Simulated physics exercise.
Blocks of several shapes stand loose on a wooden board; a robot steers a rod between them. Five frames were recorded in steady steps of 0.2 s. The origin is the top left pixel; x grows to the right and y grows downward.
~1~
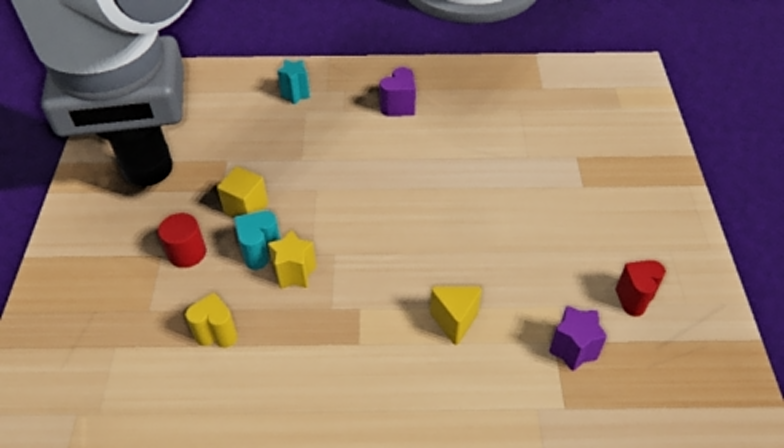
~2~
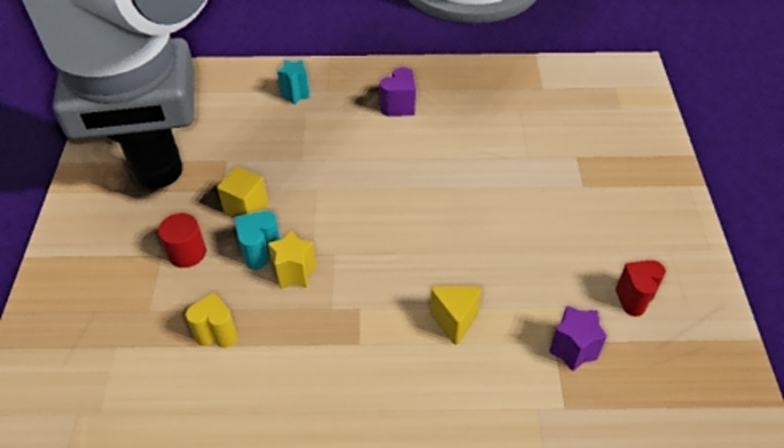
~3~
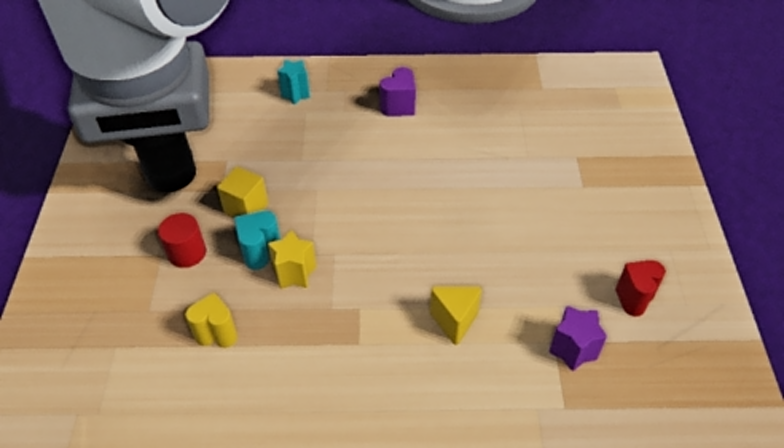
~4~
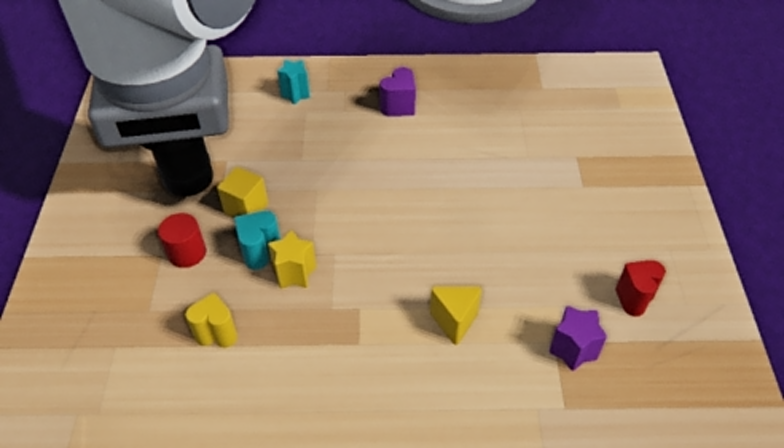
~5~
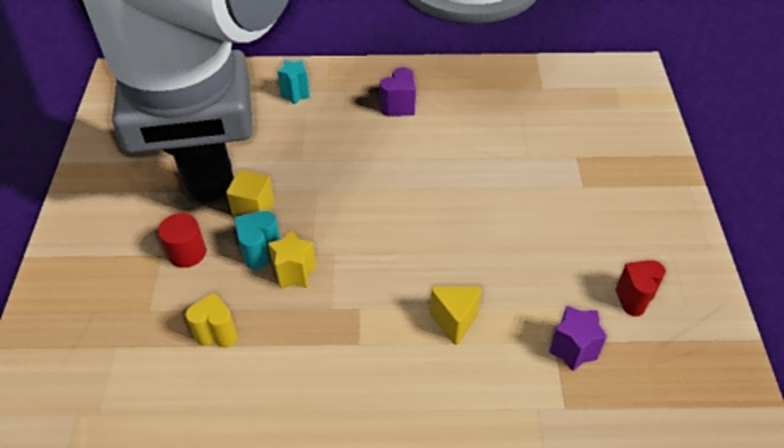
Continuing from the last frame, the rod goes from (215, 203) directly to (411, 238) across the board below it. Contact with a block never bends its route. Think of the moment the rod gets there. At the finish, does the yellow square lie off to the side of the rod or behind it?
I believe not.
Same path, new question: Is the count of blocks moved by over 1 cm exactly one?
Going by the path, yes.
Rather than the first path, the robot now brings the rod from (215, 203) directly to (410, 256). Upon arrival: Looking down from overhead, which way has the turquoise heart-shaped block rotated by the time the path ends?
I'd predict that, seen from above, the turquoise heart-shaped block rotates clockwise.
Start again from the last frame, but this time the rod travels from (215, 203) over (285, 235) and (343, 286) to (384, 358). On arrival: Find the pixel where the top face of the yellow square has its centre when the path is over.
My prediction: (341, 203).
On the path given first. One third of the way, rod at (276, 196); yellow square at (316, 195).
Two thirds of the way, rod at (344, 208); yellow square at (386, 207).
At the end, rod at (412, 220); yellow square at (456, 218); turquoise heart-shaped block in place.
